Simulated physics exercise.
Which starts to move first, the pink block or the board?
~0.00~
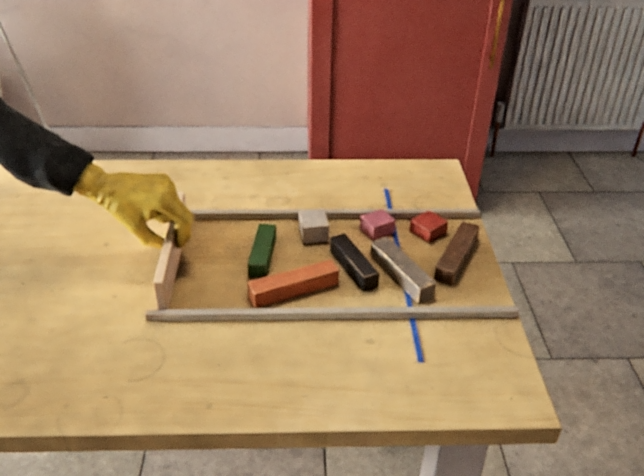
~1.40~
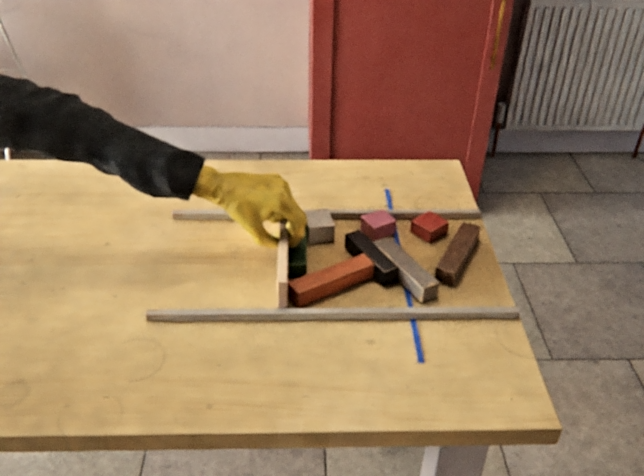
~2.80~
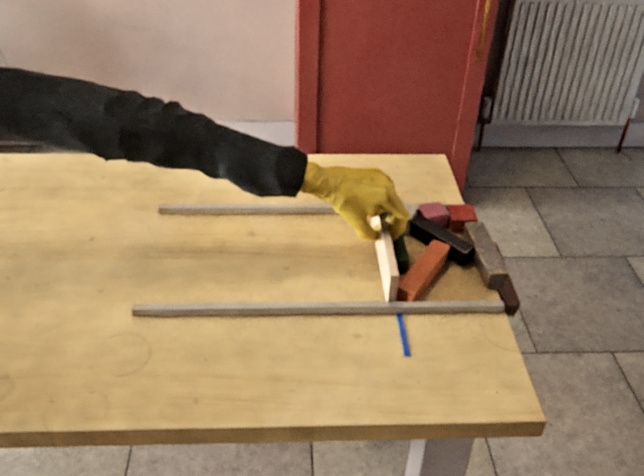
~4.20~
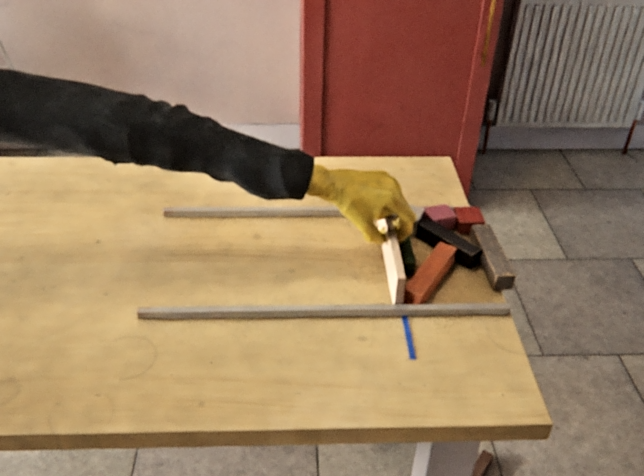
The board starts to move first. The pink block stays where it is until later in the push.
A board pushed by a gloved hand shoves blocks right, and the brown bar falls off.
